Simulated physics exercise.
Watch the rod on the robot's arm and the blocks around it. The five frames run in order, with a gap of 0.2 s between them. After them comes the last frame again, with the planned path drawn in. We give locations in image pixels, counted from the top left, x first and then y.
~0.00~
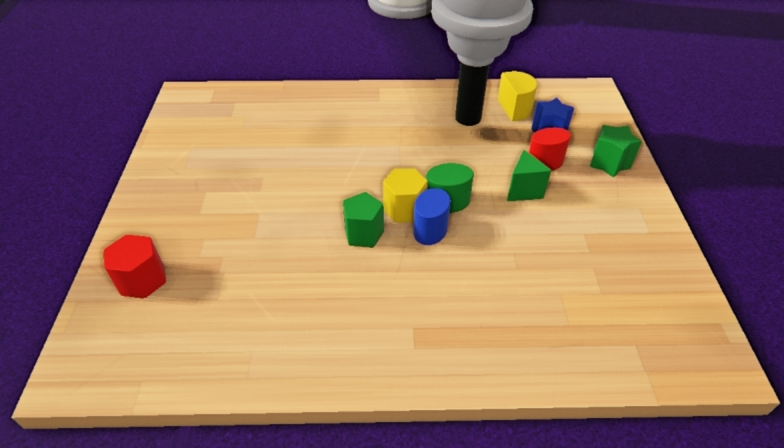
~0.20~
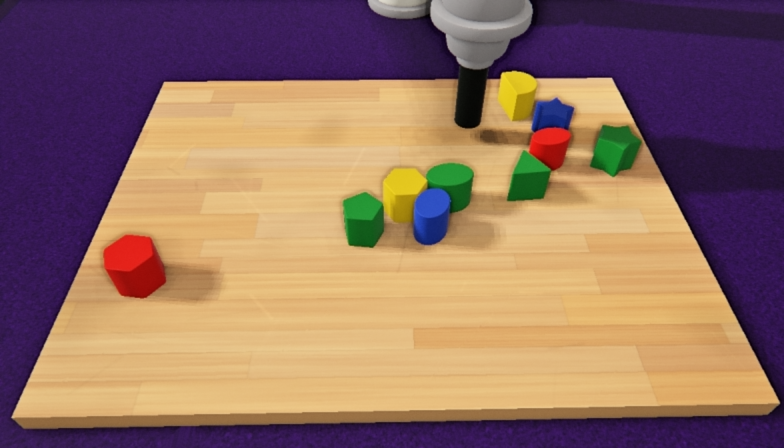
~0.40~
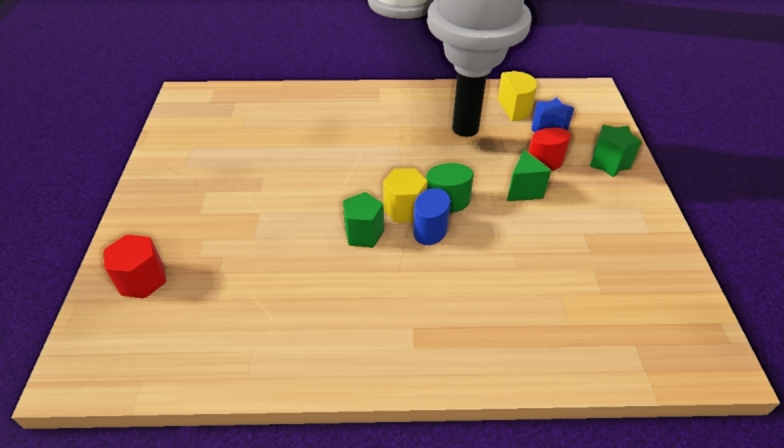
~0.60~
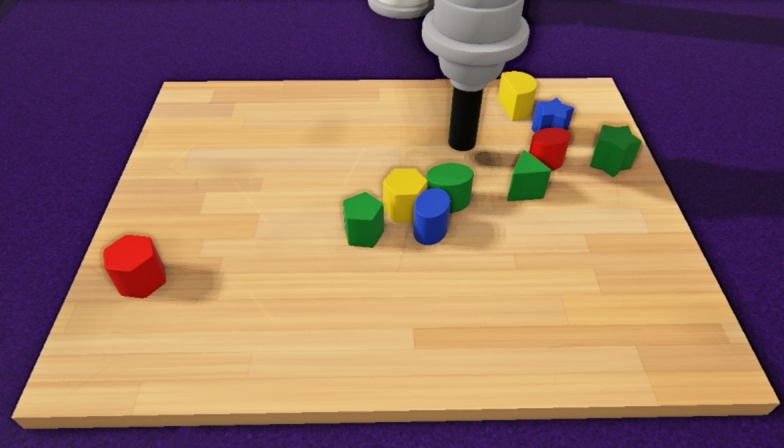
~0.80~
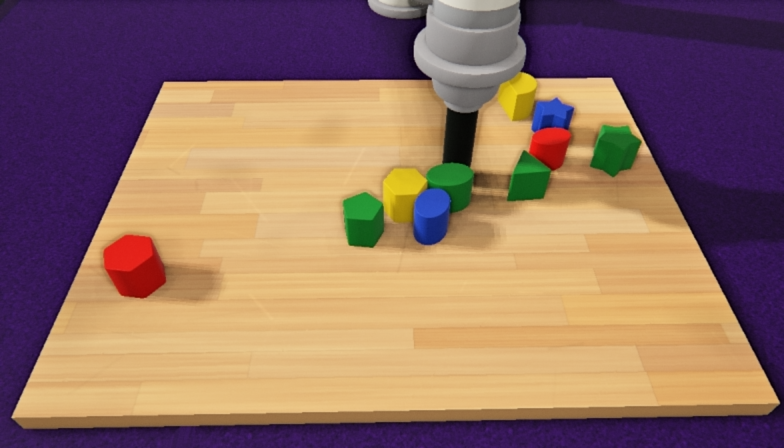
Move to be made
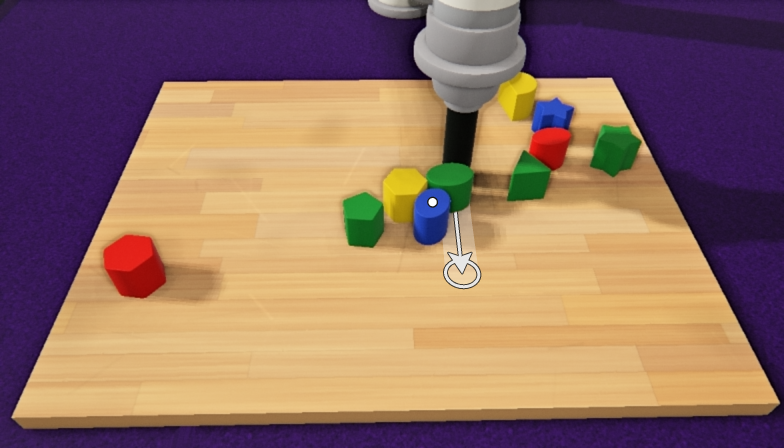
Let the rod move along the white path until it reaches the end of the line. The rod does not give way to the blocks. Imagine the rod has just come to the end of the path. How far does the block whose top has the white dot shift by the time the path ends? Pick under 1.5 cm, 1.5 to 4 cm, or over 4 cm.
It ends over 4 cm away.
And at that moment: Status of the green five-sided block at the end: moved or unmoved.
The green five-sided block keeps its place.
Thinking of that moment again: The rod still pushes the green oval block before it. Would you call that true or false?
It is false.
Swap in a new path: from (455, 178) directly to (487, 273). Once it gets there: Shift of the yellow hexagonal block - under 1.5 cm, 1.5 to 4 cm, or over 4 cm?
Distance: Below 1.5 cm.
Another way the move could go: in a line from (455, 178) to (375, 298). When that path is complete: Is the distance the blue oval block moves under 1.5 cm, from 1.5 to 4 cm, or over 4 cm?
Distance: More than 4 cm.
The drawn path runs from (455, 178) to (462, 273); the dot is on the blue oval block.
On the path given first. One third of the way, rod (457, 193); yellow hexagonal block (400, 183), turned 20° clockwise; blue oval block (419, 221); green oval block (443, 199), turned 40° clockwise.
Two thirds of the way, rod (460, 225); yellow hexagonal block (400, 183), turned 20° clockwise; blue oval block (396, 235), turned 25° anticlockwise; green oval block (430, 221), turned 100° clockwise.
At the end, rod (464, 260); green five-sided block not moved; yellow hexagonal block (400, 183), turned 20° clockwise; blue oval block (393, 236), turned 25° anticlockwise; green oval block (428, 224), turned 105° clockwise; green triangular block not moved.
